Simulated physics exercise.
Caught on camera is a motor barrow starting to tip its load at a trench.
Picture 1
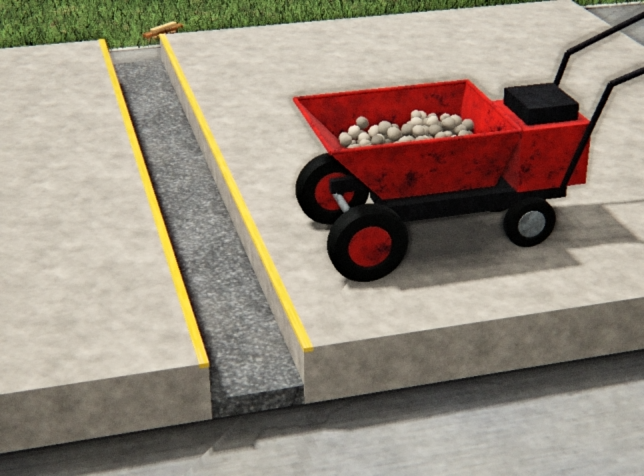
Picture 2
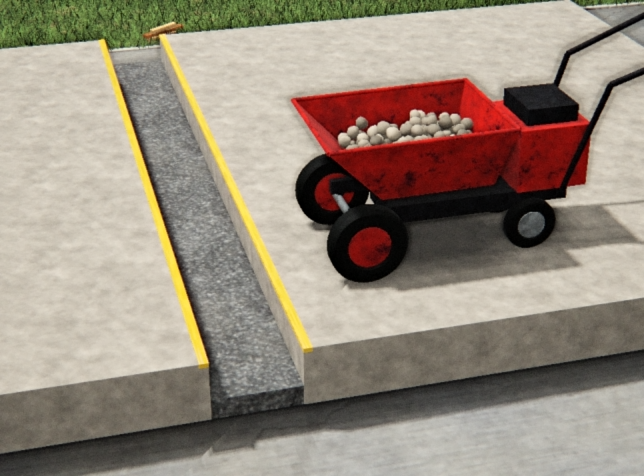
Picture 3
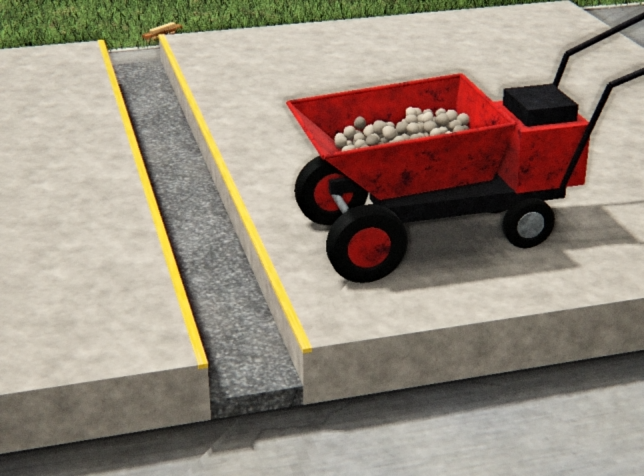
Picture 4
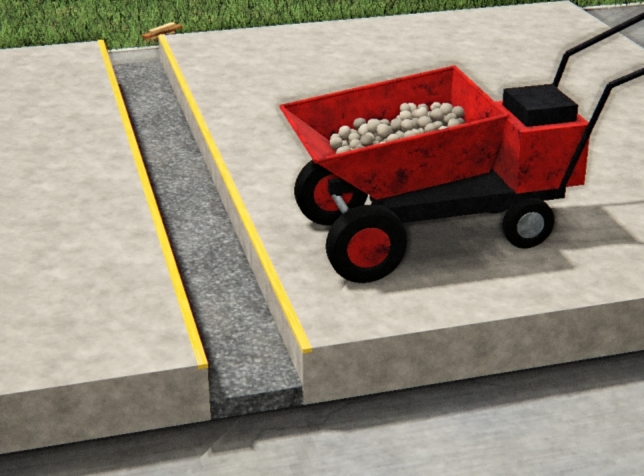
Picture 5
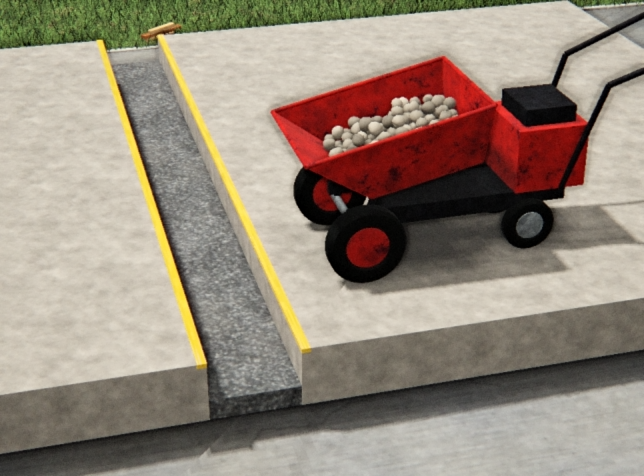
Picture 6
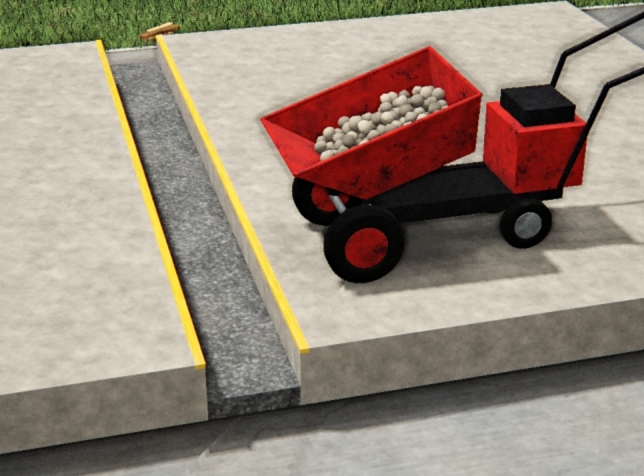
The red skip of a motor barrow sat level at first, then tilted slowly forward to the left, its back end rising off the frame with the pale pebbles still inside, beside a yellow-edged trench.
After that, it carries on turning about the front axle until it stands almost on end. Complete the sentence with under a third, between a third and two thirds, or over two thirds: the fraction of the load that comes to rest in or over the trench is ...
It is over two thirds.
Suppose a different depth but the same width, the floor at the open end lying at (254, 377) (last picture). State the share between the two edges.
I'd say roughly 90 in a hundred.
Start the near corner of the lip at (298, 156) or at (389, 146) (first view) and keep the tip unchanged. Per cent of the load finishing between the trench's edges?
Roughly 50 per cent at the first spot and 90 per cent at the second.
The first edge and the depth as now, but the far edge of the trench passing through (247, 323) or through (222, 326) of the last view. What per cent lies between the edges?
You'd get 20 in a hundred the first time and 50 in a hundred the second.
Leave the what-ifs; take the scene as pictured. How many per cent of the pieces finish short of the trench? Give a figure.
About 0 %.
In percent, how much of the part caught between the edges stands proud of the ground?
0 %.
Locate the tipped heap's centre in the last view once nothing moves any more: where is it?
Resting centre, last picture - approx. (207, 292).
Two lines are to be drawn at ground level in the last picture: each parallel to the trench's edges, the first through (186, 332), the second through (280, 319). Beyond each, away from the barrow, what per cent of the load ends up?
In order: 0 per cent, then 100 per cent.
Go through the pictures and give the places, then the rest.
Lip of the skip (331, 153), level; top of the load (425, 143), river pebbles; first edge of the trench (293, 315); far edge (193, 330), the trench over half as wide as the skip, and about half as deep as wide, in the first picture.
Lip of the skip (329, 154), level; top of the load (424, 143), in the second picture.
Lip of the skip (324, 157), tipped barely; top of the load (436, 135), in the third picture.
Lip of the skip (316, 161), tipped a little; top of the load (431, 130), in the fourth picture.
Lip of the skip (307, 167), tipped a little; top of the load (430, 121), in the fifth picture.
Lip of the skip (295, 175), tipped clearly; top of the load (419, 114); first edge of the trench (290, 316); far edge (190, 331), in the sixth picture.
Just after the last frame, skip tipped steeply; every one in the skip.
A moment on, skip tipped right over; roughly two thirds in the skip; roughly a quarter in or heaped over the trench; just a few falling.
Further on, skip tipped right over; almost all in or heaped over the trench; about a tenth beyond it.
When it is over, skip tipped right over; almost all in or heaped over the trench; about a tenth beyond it.
